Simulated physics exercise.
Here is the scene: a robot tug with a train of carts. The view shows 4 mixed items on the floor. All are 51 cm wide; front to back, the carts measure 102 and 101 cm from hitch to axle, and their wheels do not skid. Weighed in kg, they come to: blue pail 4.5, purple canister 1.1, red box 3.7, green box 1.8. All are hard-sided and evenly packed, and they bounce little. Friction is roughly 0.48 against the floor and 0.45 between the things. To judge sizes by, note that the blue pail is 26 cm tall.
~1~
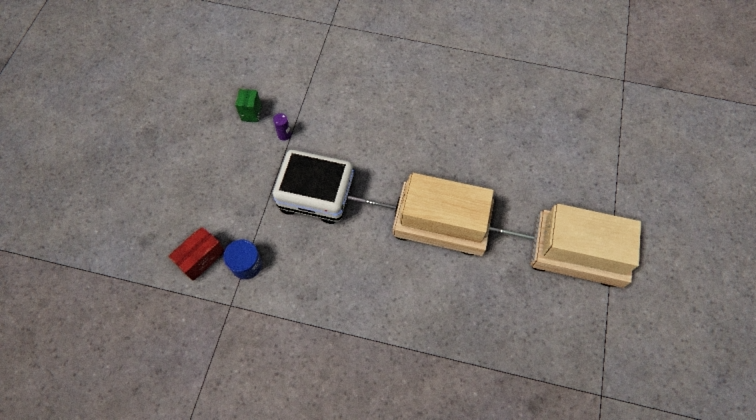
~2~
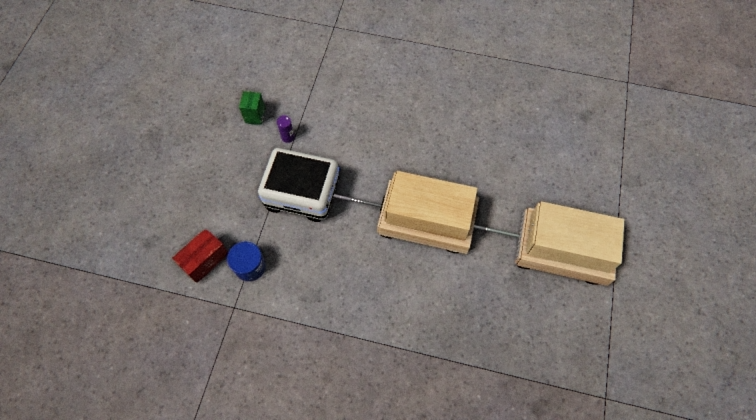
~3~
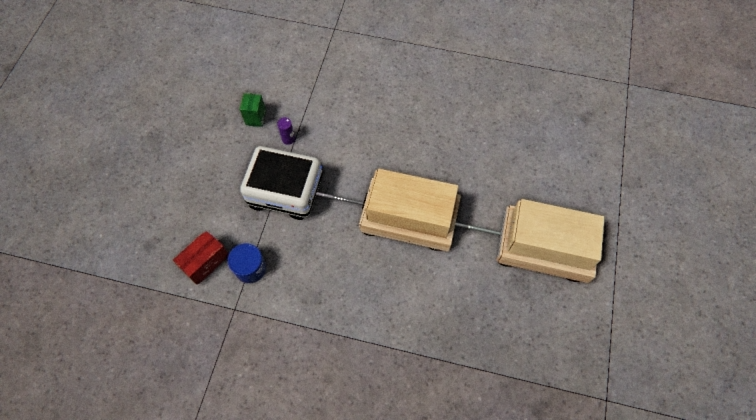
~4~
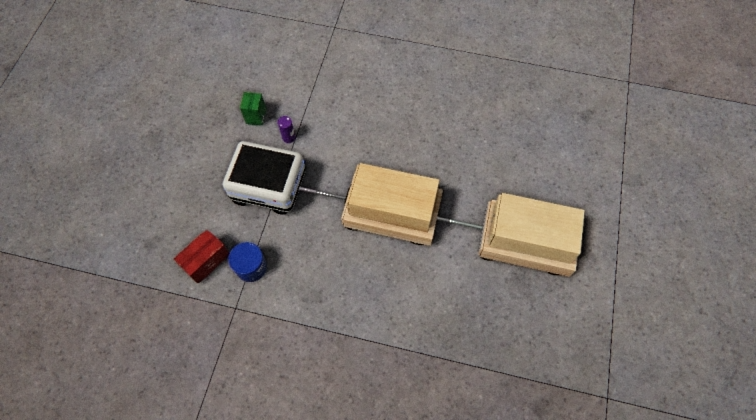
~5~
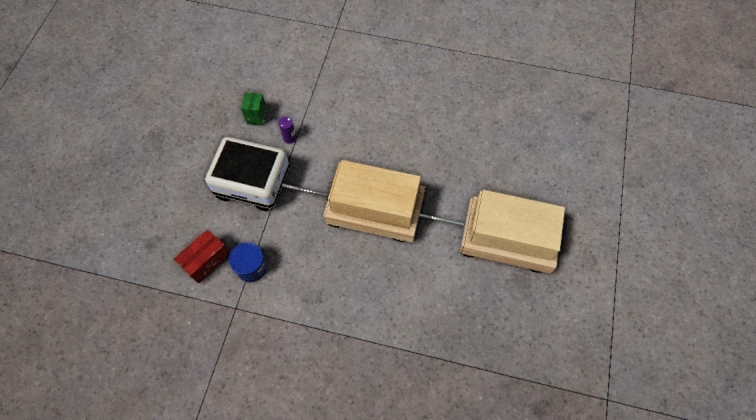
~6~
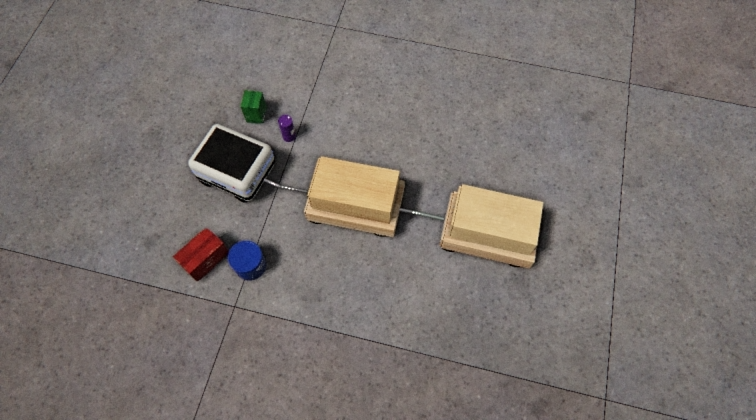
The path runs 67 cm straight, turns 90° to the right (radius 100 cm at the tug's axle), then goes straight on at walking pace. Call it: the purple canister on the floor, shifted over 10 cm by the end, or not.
Shifted.
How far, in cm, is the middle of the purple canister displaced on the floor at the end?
Start to finish, roughly 50 cm.
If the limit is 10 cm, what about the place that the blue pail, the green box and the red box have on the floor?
The blue pail stays put; the green box leaves its spot; the red box stays put.
Then, 1.60 s past the last view, tug 173 cm along.
Then, 4.10 s past the last view, tug 308 cm along; purple canister shifted 5 cm near (286, 125); green box shifted 28 cm.
Then, 5.70 s past the last view, tug 394 cm along; purple canister shifted 41 cm near (292, 94); green box shifted 47 cm.
Then, 7.30 s past the last view, tug 481 cm along; purple canister shifted 50 cm near (297, 88); green box shifted 116 cm.
Finally, not toppled but over 10 cm from the start, purple canister and green box; the other 2 still in place (within 10 cm). Final places as that camera would see them, purple canister near (297, 88).
